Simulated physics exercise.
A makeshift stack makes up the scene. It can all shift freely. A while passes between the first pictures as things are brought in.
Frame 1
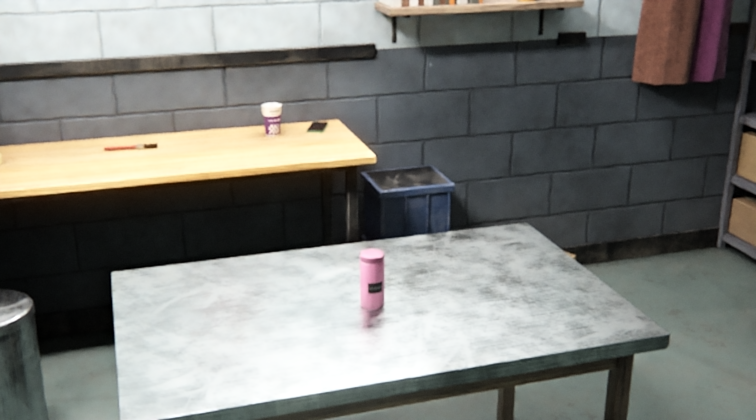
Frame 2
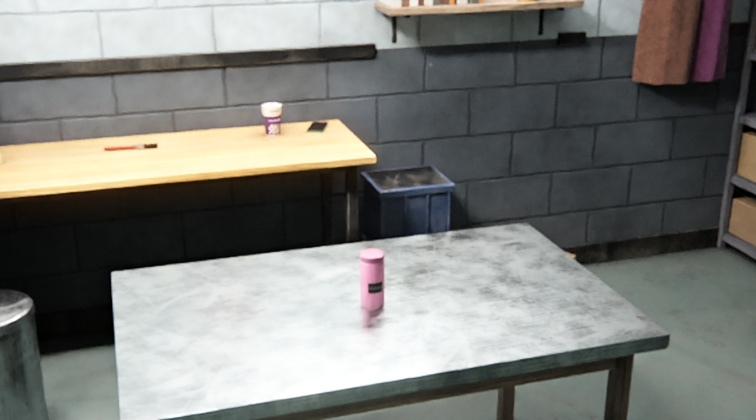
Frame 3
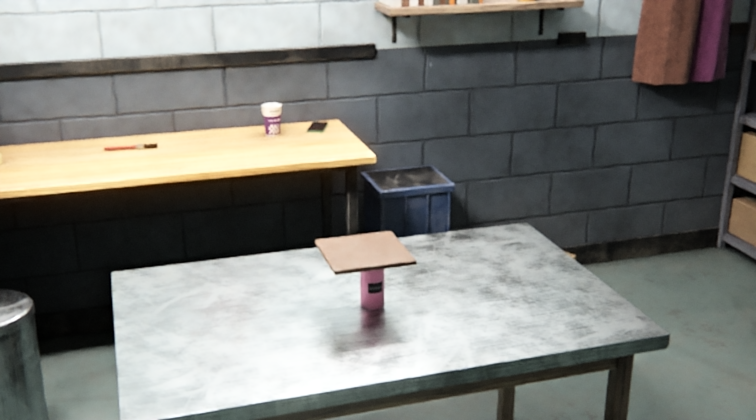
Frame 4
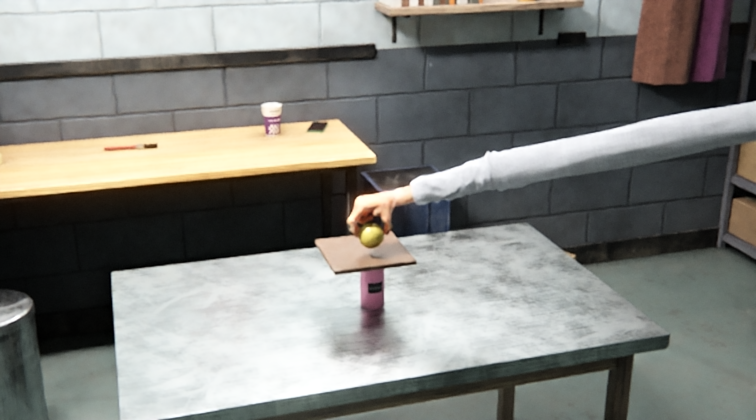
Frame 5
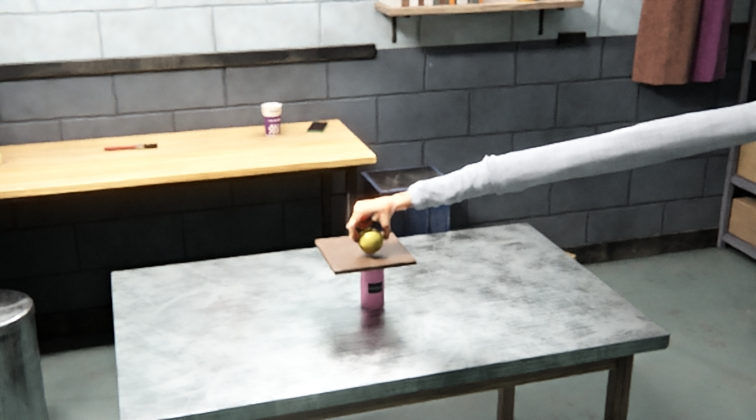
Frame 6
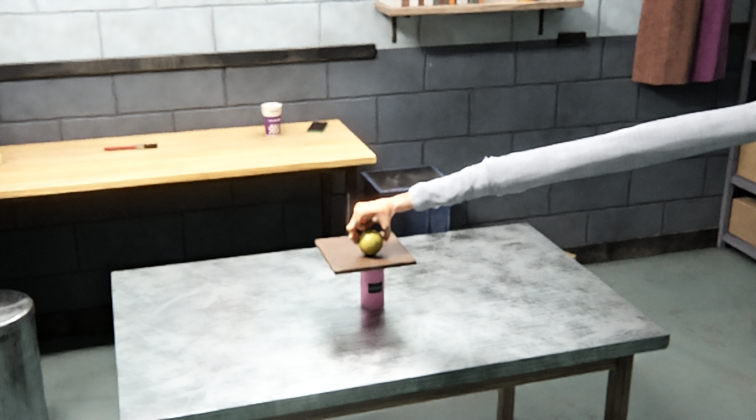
In a workshop with a grey table, a pink jar stood alone before a brown board appeared on top of it, then a hand lowered a yellow apple onto the board and kept hold of it.
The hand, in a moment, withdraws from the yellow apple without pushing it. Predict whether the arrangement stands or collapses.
The stack will stay as built.
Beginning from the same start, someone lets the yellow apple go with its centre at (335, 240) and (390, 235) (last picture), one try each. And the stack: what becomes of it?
In case one it tumbles, while in case two it stays upright.
Then, 0.10 s after the last picture, nothing has stirred.
Then, 0.40 s after the last picture, yellow apple resting near (371, 243).
At rest, all 3 in place. Seen from the same camera at the end, yellow apple near (371, 243). The stack stays up.
